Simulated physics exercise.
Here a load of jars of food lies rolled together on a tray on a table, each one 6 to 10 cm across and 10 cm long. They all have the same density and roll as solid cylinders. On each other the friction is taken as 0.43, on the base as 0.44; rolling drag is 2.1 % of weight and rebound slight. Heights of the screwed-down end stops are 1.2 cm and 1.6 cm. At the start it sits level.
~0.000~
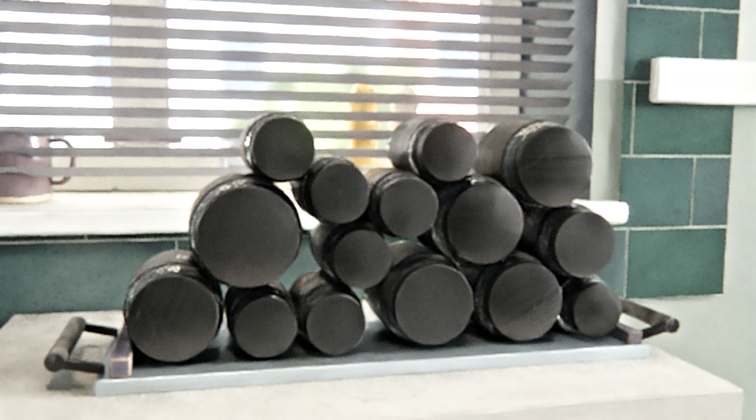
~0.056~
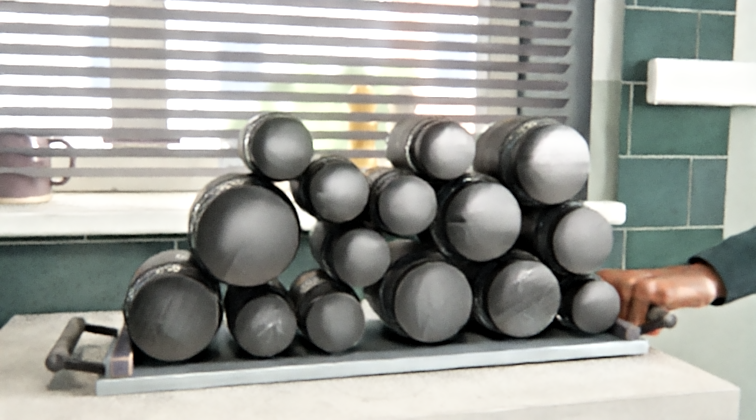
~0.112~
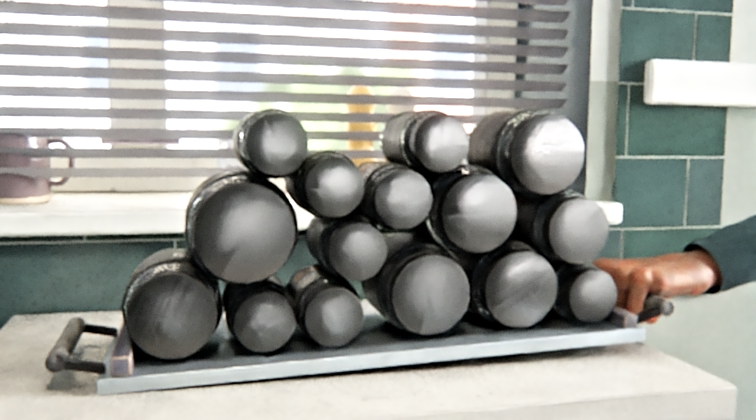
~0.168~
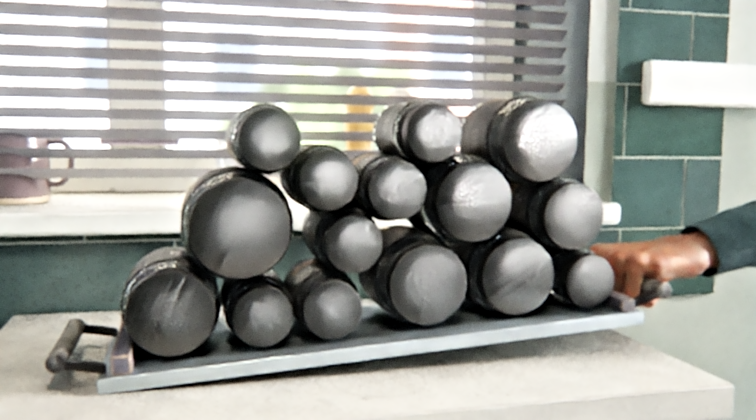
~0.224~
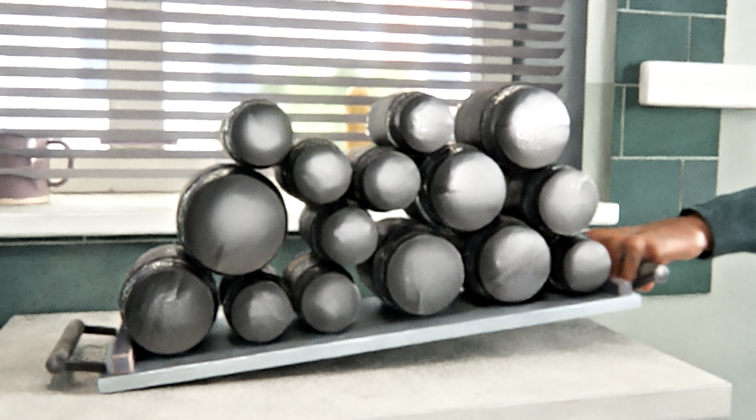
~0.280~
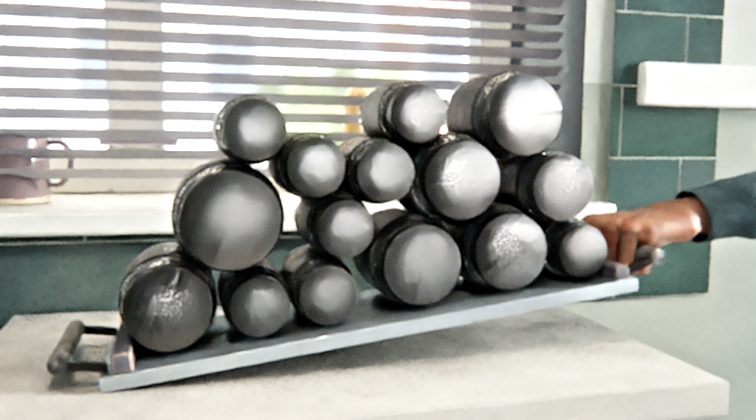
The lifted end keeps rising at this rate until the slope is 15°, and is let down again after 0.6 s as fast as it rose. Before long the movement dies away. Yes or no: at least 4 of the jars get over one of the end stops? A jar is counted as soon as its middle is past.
No; the number is 1.
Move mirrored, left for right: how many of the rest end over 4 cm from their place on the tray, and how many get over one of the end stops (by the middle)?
In that case the tally is 7 shifting and 6 getting out.
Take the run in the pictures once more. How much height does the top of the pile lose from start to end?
Roughly 1 cm.
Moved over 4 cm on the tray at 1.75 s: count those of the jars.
Count at that time: 2.
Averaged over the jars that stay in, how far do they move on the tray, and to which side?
Mean shift: Approx. 1 cm, leftward.
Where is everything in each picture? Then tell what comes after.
In the first picture, 15 jars, 6 on the base, highest (284, 148); left lip (1.6 cm) (120, 359); right lip (1.2 cm) (636, 332).
In the second picture, tray just starting; stops (120, 358) and (634, 327); pile unchanged.
In the third picture, right end up 2°; stops (120, 357) and (631, 316); pile unchanged.
In the fourth picture, right end up 4°; stops (120, 356) and (629, 299); pile unchanged.
In the fifth picture, right end up 5°; stops (120, 355) and (626, 283); pile unchanged.
In the sixth picture, right end up 7°; stops (120, 354) and (623, 267); pile unchanged.
After 0.87 s, right end up 15°; 1 now displaced over 4 cm; not one over the end stops; the one last seen at (255, 130) 13 cm left and 4.3 cm down (moves measured on the tray).
After 1.38 s, right end up 10°; 2 now displaced over 4 cm; 1 over the left lip; the one last seen at (255, 130) fallen off to the left.
After 1.75 s, tray level; 2 now displaced over 4 cm; 1 over the left lip; the one last seen at (255, 130) fallen off to the left.
After 1.90 s, tray level; 1 now displaced over 4 cm; 1 over the left lip; the one last seen at (255, 130) fallen off to the left.
At rest by 2.2 s, 1 moved over 4 cm; 1 over the left lip; the one last seen at (255, 130) fallen off to the left; top of the pile 20 cm high, from 21 cm.
